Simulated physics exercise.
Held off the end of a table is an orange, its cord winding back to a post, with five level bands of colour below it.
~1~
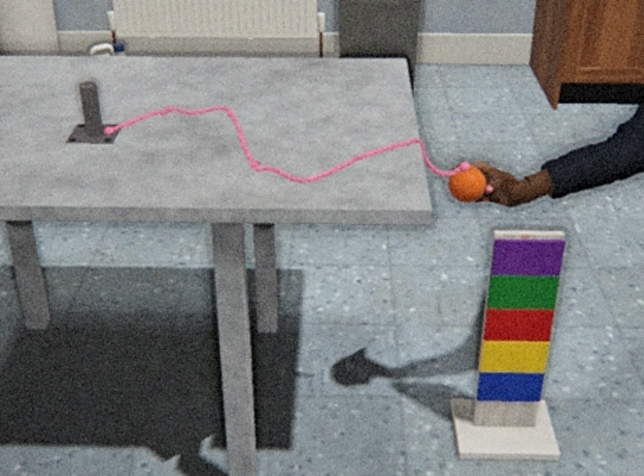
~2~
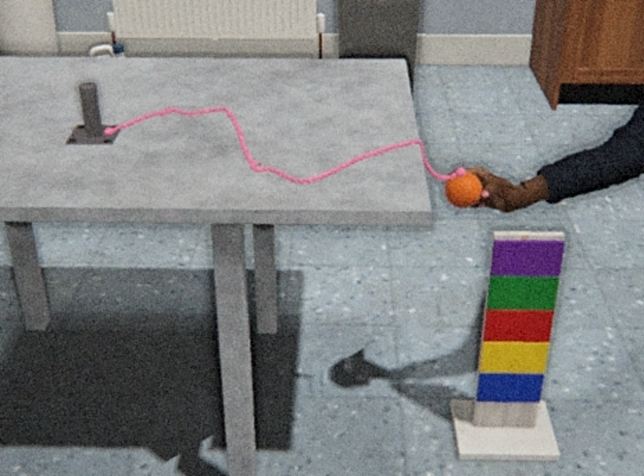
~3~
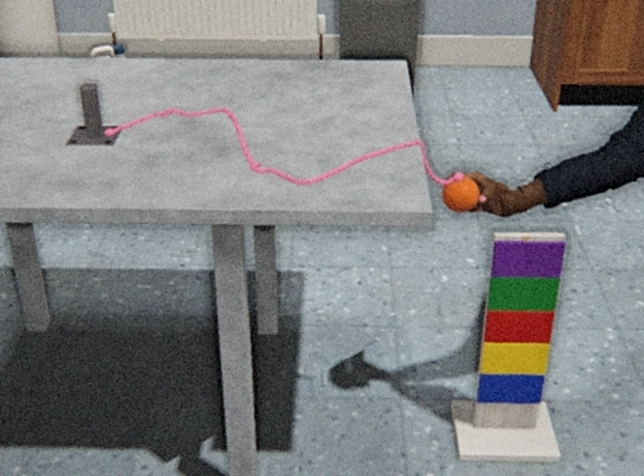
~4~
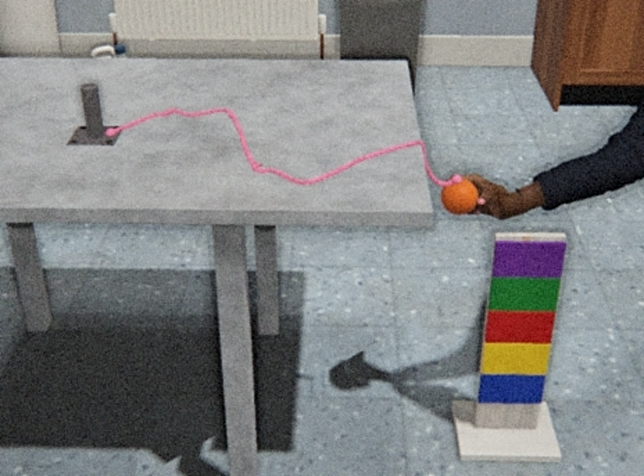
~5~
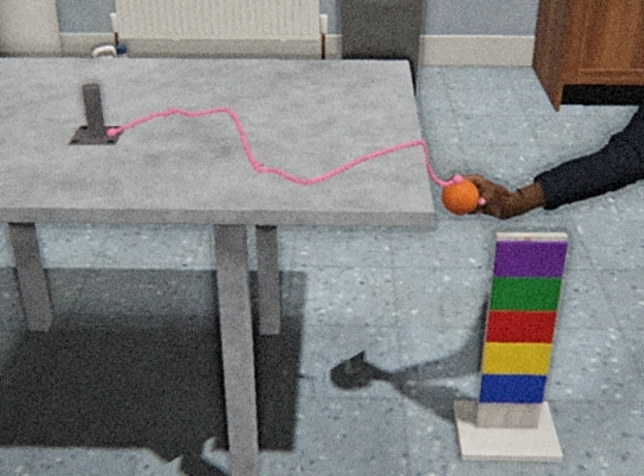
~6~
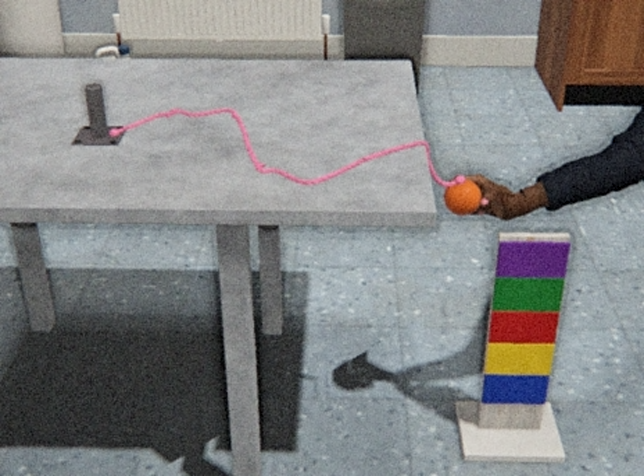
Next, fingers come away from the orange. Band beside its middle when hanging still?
Blue.
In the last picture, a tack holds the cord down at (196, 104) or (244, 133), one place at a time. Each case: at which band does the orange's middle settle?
Going through them one at a time, the answers are yellow; red.
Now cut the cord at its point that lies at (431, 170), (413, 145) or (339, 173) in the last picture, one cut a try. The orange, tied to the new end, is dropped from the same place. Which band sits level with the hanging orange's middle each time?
So you'd see yellow first, red second, and for the last: Purple.
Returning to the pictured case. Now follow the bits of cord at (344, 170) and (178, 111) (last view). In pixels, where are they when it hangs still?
Well, the first one sits at (419, 239), and the second one sits at (216, 135).
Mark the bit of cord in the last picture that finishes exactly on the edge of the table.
It's the piece you see at (264, 166).
Soon after, orange near (399, 358); level with yellow.
Then, orange near (413, 381); level with blue.
At rest, orange near (406, 381); level with blue. Its centre hangs level with the blue band.
